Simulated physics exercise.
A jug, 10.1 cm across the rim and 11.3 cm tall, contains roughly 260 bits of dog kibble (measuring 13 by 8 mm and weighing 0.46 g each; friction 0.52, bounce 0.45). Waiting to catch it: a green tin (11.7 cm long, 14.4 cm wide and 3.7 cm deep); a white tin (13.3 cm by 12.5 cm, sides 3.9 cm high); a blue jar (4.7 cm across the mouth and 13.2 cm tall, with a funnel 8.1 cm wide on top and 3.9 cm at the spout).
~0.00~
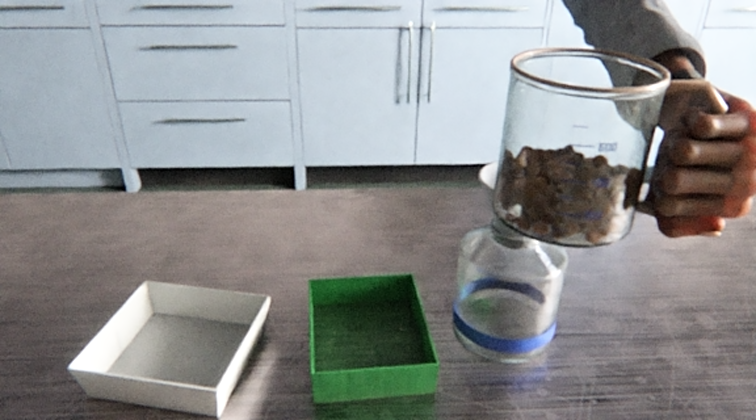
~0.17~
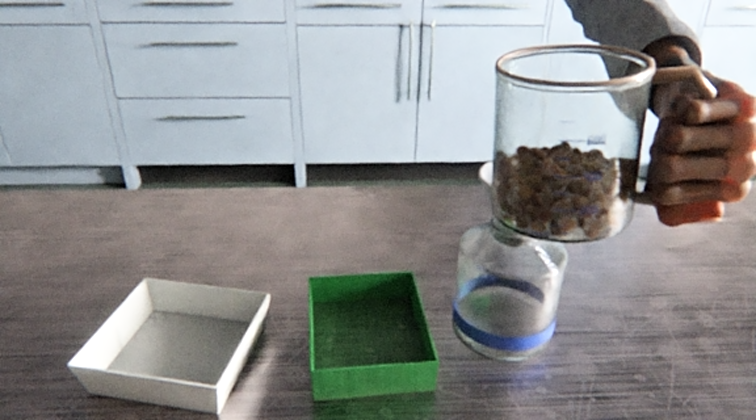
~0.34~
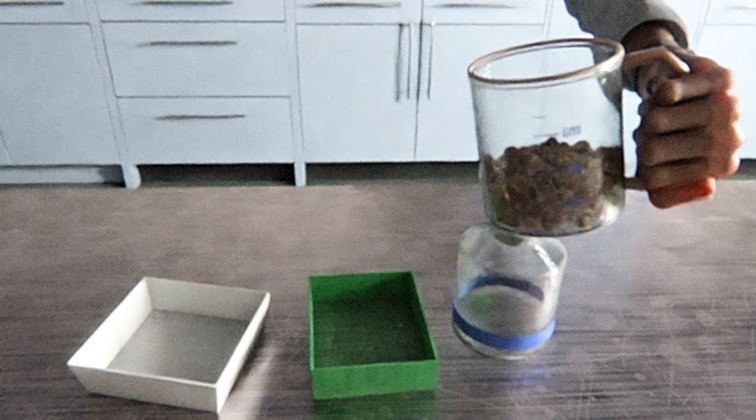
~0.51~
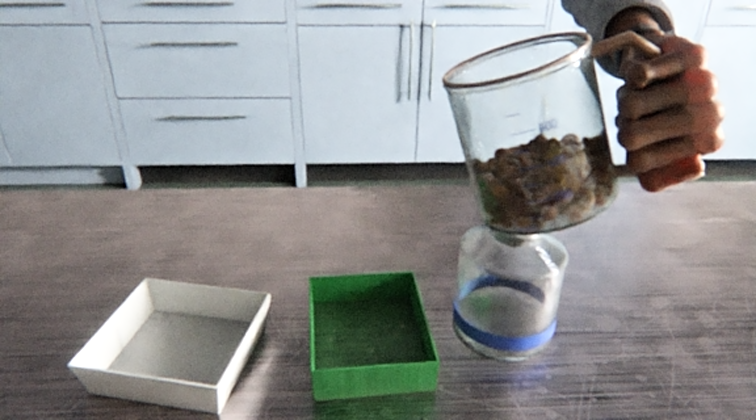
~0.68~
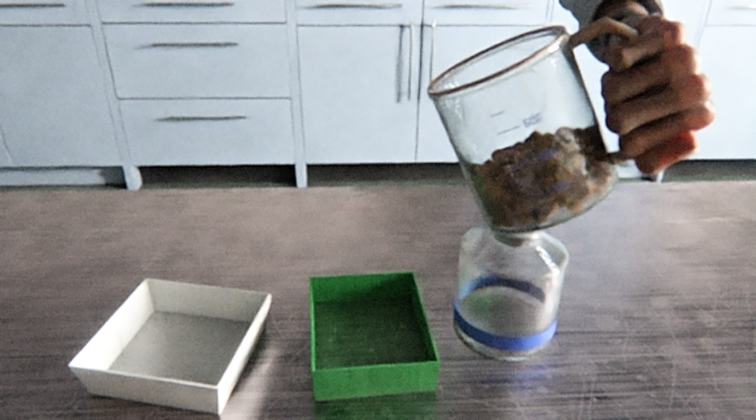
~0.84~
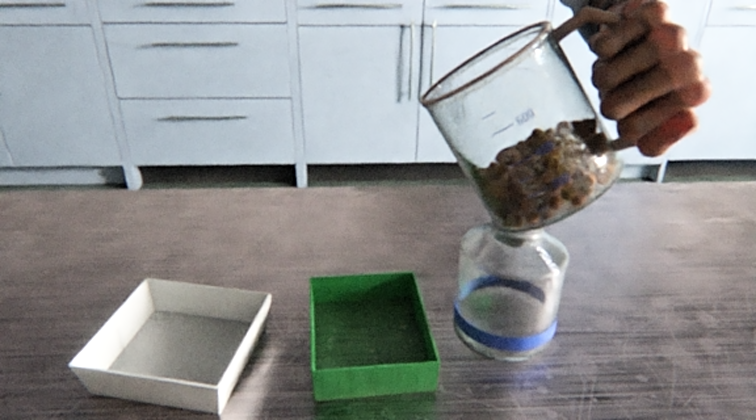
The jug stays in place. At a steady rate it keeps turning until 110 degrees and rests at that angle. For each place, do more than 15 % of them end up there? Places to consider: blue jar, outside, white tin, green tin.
Blue jar: No, outside everything: No, white tin: No, green tin: Yes.
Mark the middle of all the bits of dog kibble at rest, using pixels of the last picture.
It sits close to (397, 363) in the last picture.
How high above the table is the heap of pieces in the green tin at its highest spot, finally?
I'd put it at close to 3.0 cm.
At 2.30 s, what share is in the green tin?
0 %.
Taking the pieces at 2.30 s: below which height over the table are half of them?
Roughly 26 centimetres above the table.
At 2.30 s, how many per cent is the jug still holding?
My estimate is about 100 per cent.
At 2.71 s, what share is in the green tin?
10 %.
After 1.40 s, tilt 60 degrees; jug 100 %; middle of all pieces near (547, 157).
After 1.87 s, tilt 82 degrees; jug 100 %; middle of all pieces near (539, 153).
Then, at 2.30 s, tilt 101 degrees; jug 100 %; middle of all pieces near (530, 152).
After 2.71 s, tilt 110 degrees; green tin 10 %, jug 80 %, funnel 10 %, in the air 5 %; middle of all pieces near (480, 194).
By 4.5 s all is still; white tin 0 %, blue jar 0 %, green tin 70 %, jug 30 %, funnel 0 %, outside 0 %.
